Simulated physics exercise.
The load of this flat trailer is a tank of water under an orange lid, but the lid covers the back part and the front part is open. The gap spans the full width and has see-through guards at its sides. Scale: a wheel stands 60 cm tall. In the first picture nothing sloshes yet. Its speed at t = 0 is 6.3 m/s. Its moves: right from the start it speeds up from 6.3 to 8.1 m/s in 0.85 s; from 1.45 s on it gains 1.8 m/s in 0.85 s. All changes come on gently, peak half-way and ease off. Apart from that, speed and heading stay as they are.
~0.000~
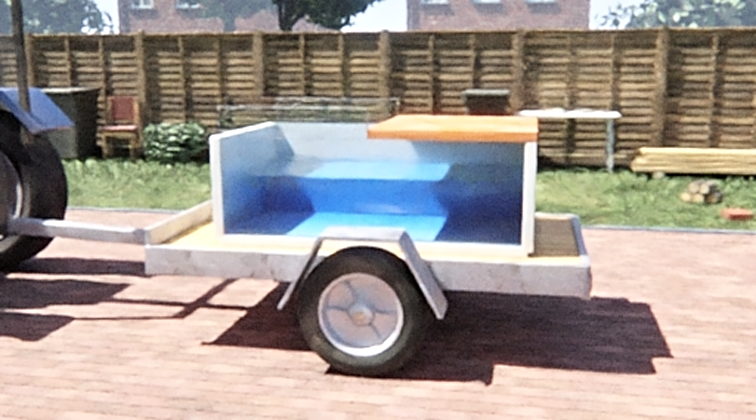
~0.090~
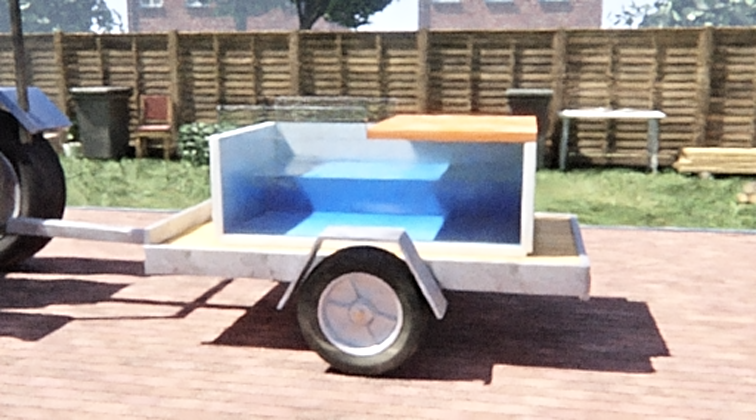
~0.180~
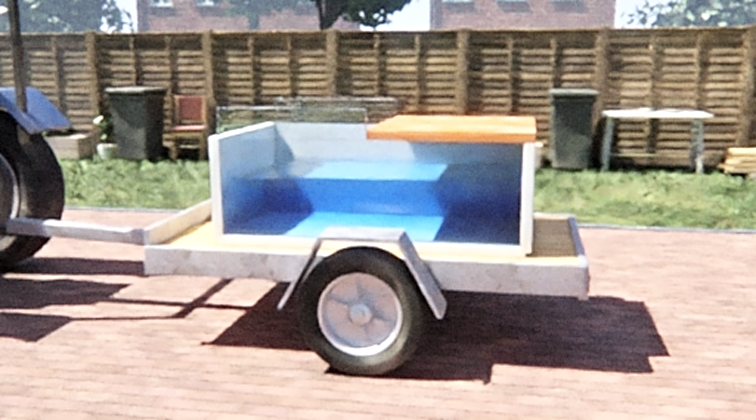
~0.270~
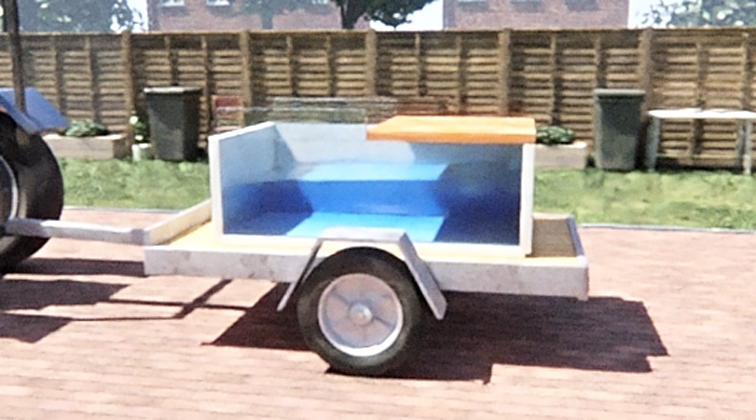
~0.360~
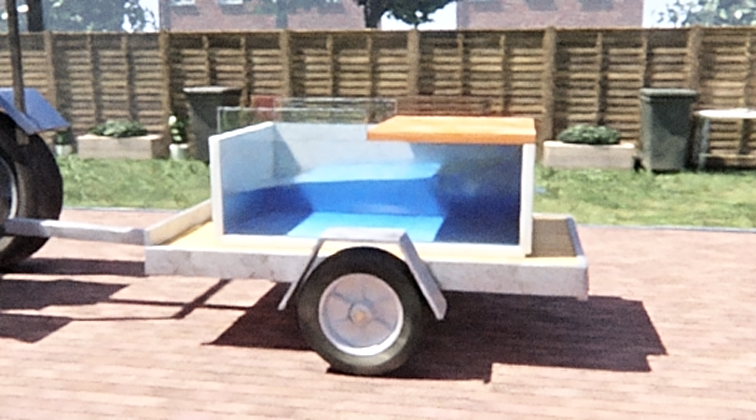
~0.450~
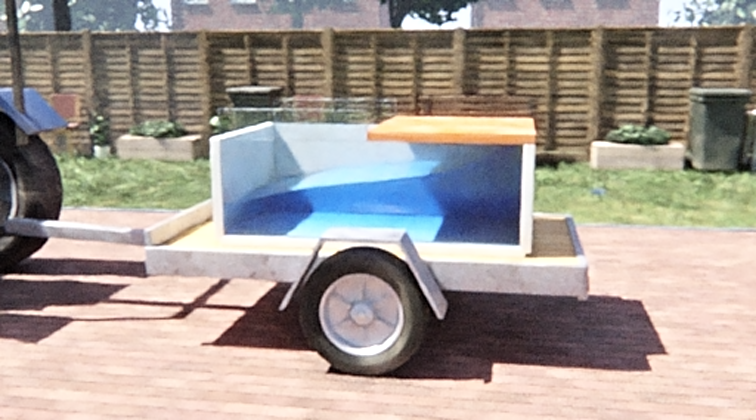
On a brick-paved road, a trailer rolls left as blue water tilts higher toward the back.
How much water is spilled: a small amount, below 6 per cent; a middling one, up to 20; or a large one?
It comes out small.
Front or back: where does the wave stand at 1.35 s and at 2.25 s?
At the front, then the back.
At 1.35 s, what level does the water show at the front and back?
About 42 cm in front and 34 cm behind.
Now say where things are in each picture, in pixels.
In the first picture, it reaches (245, 177) at the front; it reaches (492, 183) at the back; the front is on the left; the opening runs from (367, 131) to (220, 129); a wheel hub at (358, 318).
In the second picture, it reaches (245, 177) at the front; it reaches (492, 183) at the back.
In the third picture, it reaches (244, 180) at the front; it reaches (491, 181) at the back.
In the fourth picture, it reaches (245, 185) at the front; it reaches (491, 178) at the back.
In the fifth picture, it reaches (245, 194) at the front; it reaches (491, 170) at the back.
In the sixth picture, it reaches (246, 202) at the front; it reaches (492, 157) at the back; a wheel hub at (360, 318).
After 1.35 s the surface stands 33 cm at the back and 42 cm at the front; all of it is still inside.
After 2.25 s the surface stands 49 cm at the back and 13 cm at the front; all of it is still inside.
After 3.10 s the surface stands 26 cm at the back and 44 cm at the front; 1 per cent has gone, over the front.
After 5.18 s 1 per cent has gone, over the front, 3 of 418 litres.
